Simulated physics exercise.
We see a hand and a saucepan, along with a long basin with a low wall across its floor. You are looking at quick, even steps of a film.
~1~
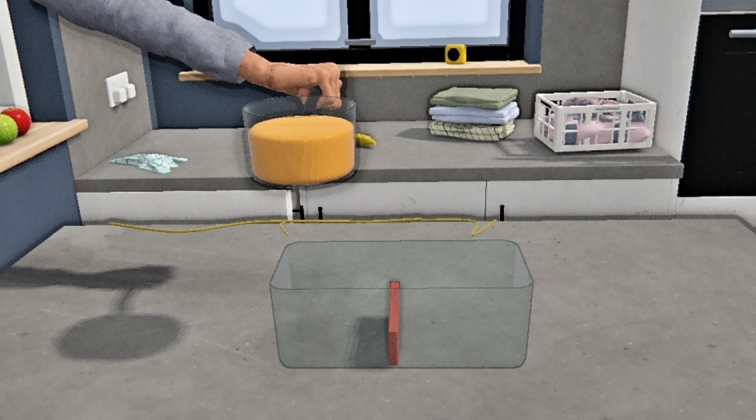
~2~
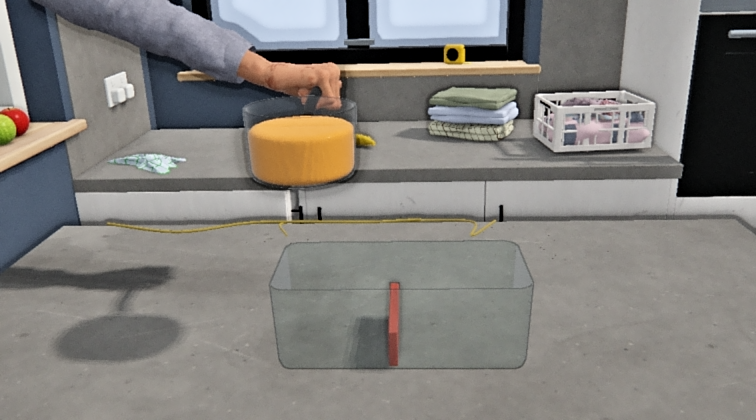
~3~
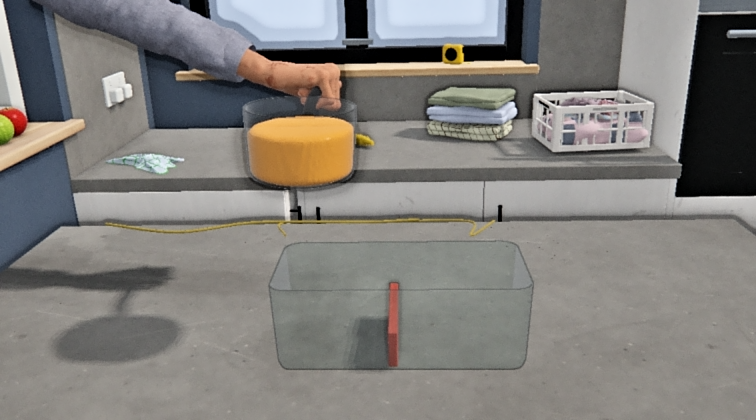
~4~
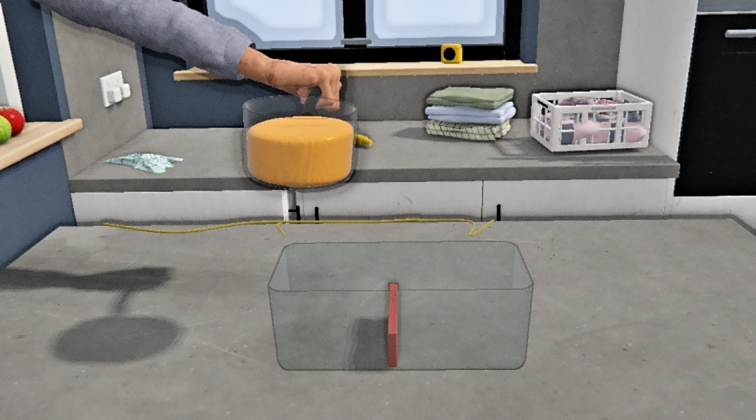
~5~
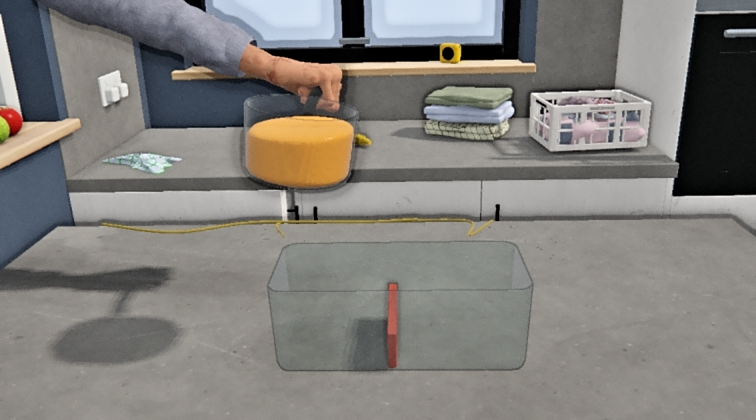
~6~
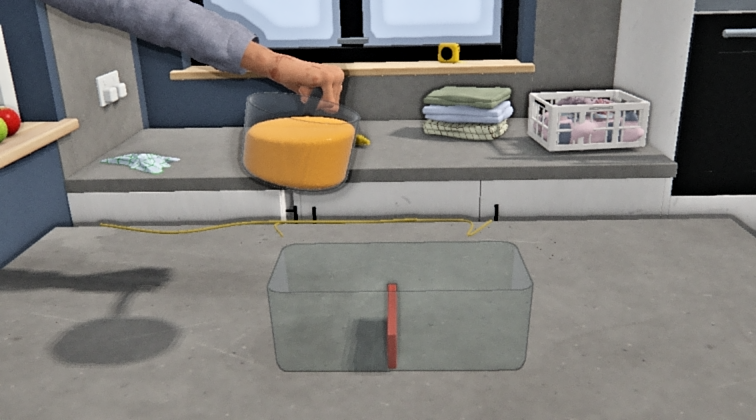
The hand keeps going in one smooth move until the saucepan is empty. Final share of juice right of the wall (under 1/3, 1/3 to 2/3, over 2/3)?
Over 2/3.
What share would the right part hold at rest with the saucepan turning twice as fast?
Result: Roughly 85 %.
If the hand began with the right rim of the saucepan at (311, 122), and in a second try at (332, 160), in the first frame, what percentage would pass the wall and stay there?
First place gives some 15 %, second place some 30 %.
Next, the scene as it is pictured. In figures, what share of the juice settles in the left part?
Close to 15 in a hundred.
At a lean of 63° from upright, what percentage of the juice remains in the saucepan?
Near 75 percent is still in there.
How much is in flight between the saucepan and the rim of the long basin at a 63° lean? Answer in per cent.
Around 20 in a hundred.
A moment on, the saucepan is tipped part way and 76 per cent is still to pour, 1 is left of the wall and 2 right of it.
Next, the saucepan is tipped on its side and 22 per cent is still to pour, 2 is left of the wall and 57 right of it.
Then the saucepan is tipped on its side and 3 per cent is still to pour, 10 is left of the wall and 83 right of it.
Later the saucepan is tipped on its side and 0 per cent is still to pour, 13 is left of the wall and 85 right of it.
In the end 14 per cent lies left of the wall, 86 right of it and 1 outside.
